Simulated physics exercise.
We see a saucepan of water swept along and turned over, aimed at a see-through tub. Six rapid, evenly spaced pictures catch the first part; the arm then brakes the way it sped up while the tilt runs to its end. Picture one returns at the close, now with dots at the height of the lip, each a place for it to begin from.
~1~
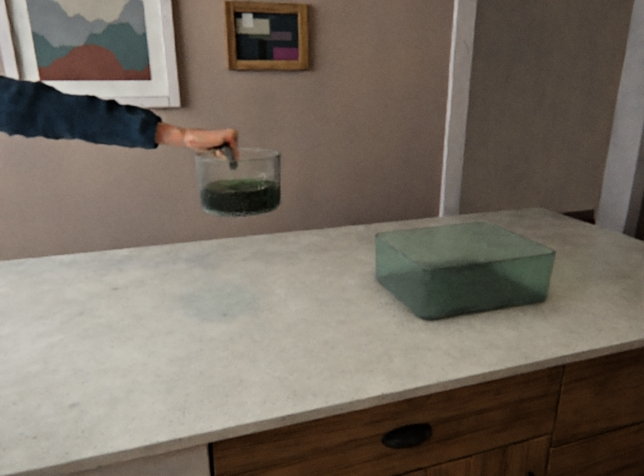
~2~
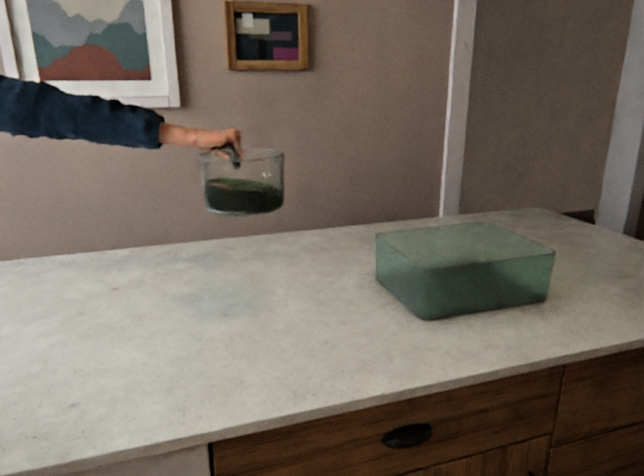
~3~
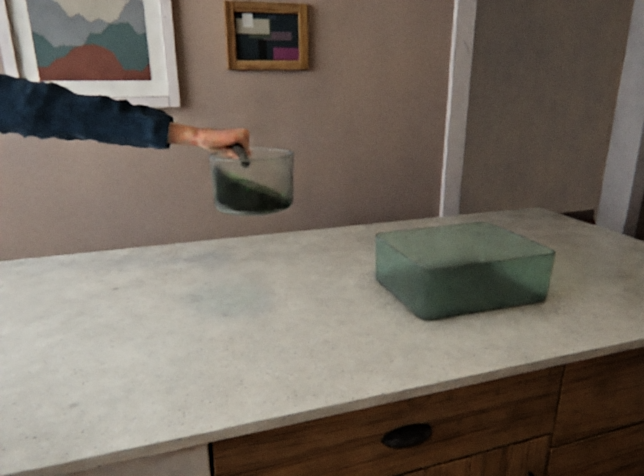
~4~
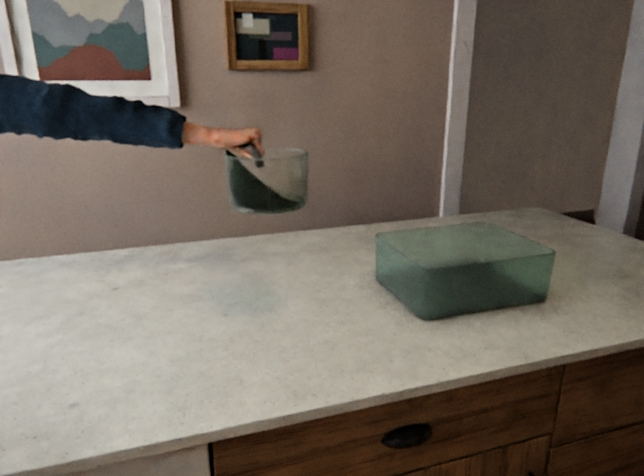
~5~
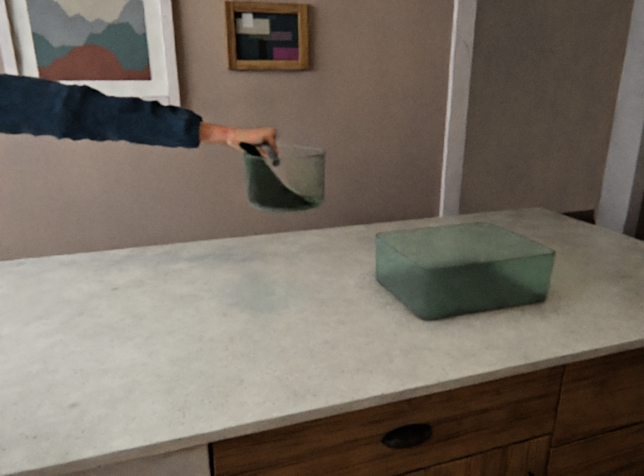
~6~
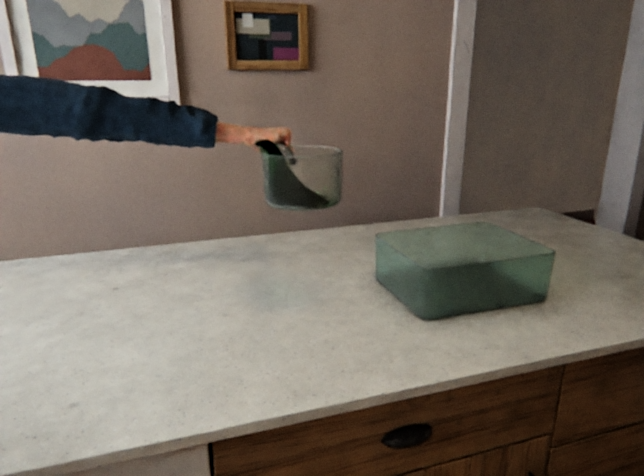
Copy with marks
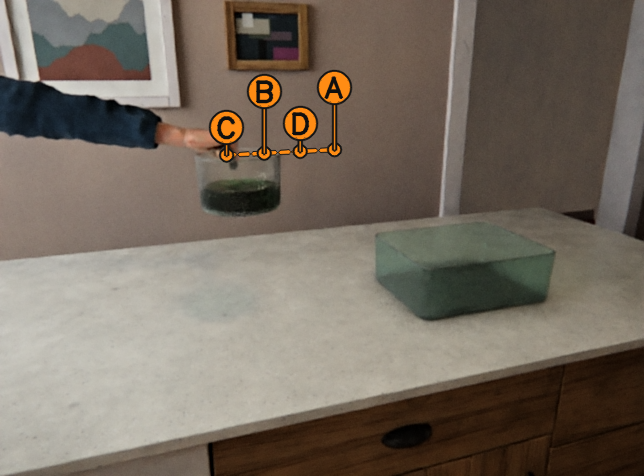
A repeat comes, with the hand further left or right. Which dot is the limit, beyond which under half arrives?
D is the one.
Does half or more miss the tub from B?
Yes.
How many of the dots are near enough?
Two of them.
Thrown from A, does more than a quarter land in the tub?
Yes, clearly.
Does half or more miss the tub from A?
No.
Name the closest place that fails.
B.
On the marked copy, A at (334, 149); B at (264, 153); C at (226, 155); D at (300, 151).
For place A, about 84 % lands in the tub, 6 % falls short and 10 % goes beside or beyond.
For place B, about 27 % lands in the tub, 71 % falls short.
For place C, about 2 % lands in the tub, 98 % falls short.
For place D, about 77 % lands in the tub, 16 % falls short and 7 % goes beside or beyond.
